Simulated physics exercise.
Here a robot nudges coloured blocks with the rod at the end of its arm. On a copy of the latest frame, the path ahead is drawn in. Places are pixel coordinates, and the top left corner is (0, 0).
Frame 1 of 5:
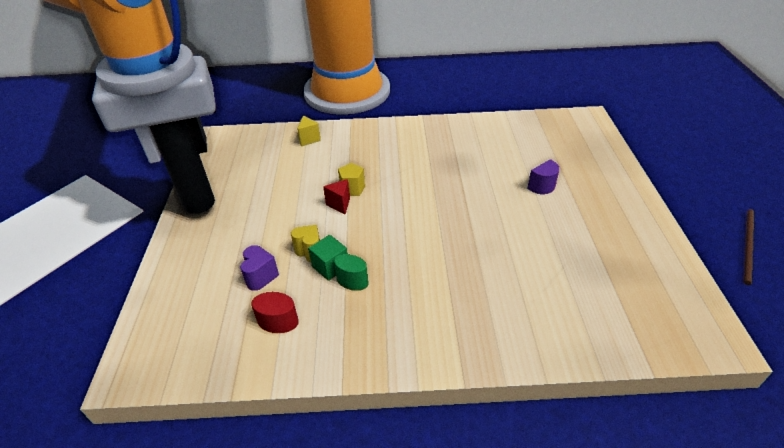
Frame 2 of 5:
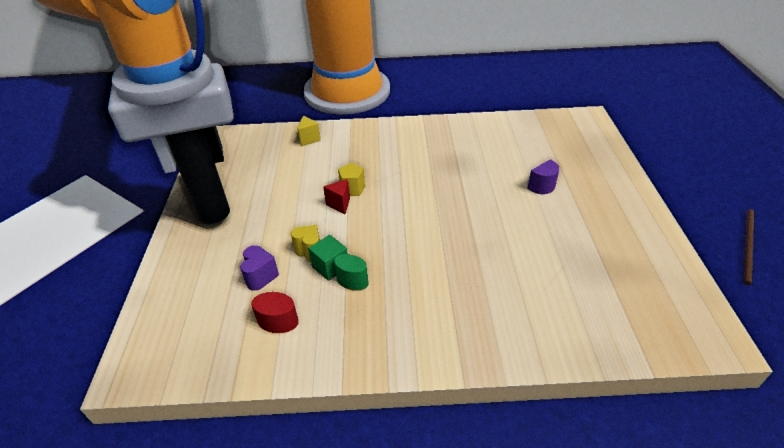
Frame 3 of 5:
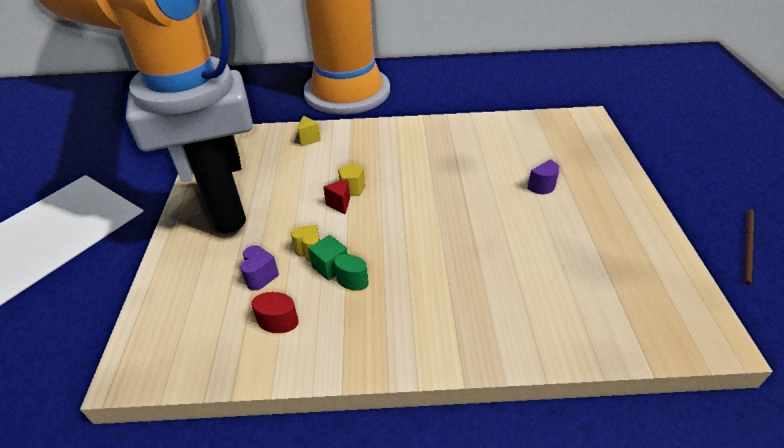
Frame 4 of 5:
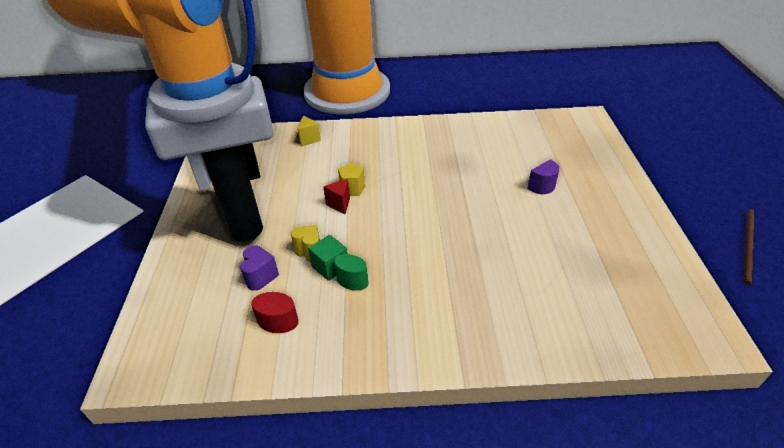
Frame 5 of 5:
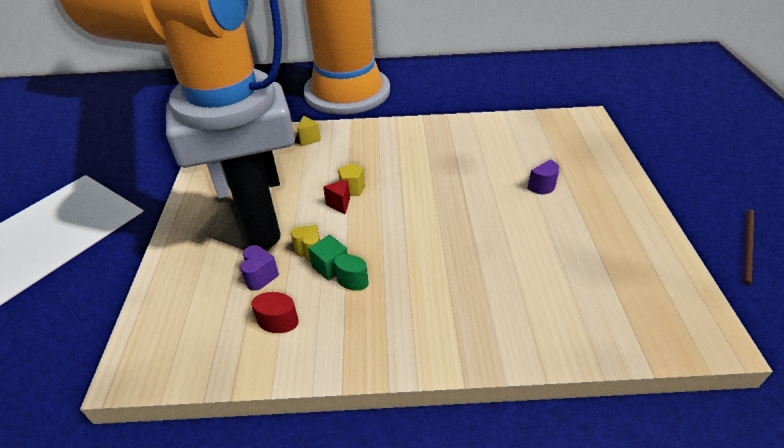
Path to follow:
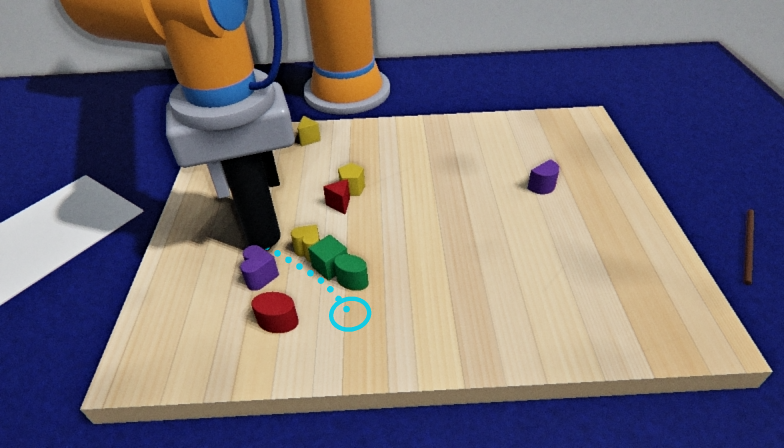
On a light wooden board over a blue surface, small yellow, red, green and purple blocks sit mostly on the left side. An orange robot arm with a black rod starts at the board's upper left and moves steadily right and downward, until the rod's tip is close beside the purple heart block, while the blocks stay still.
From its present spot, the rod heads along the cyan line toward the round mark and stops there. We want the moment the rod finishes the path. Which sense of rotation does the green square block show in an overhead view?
It twists anticlockwise.
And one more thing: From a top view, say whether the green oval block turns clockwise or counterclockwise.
Turns clockwise.
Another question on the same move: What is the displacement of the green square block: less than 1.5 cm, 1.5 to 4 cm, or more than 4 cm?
If I had to pick, the green square block travels from 1.5 to 4 cm here.
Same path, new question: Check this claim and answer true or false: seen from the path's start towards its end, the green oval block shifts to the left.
That statement is accurate.
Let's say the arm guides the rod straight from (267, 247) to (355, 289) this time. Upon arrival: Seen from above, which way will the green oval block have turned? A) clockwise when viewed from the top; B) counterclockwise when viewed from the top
A: Clockwise when viewed from the top.
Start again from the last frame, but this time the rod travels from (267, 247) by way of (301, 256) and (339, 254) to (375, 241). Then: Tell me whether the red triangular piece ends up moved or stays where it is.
It holds its position.
Drawn move, from (267, 247) by way of (312, 274) to (350, 314).
What follows on the original path. One third of the way, rod (294, 256); yellow heart block (313, 230).
Two thirds of the way, rod (325, 276); yellow heart block (315, 231); green square block (351, 251), turned 75° anticlockwise; green oval block (375, 265), turned 70° clockwise.
At the end, rod (349, 305); purple heart block still; yellow heart block (315, 231); green square block (352, 251), turned 80° anticlockwise; green oval block (375, 265), turned 70° clockwise.
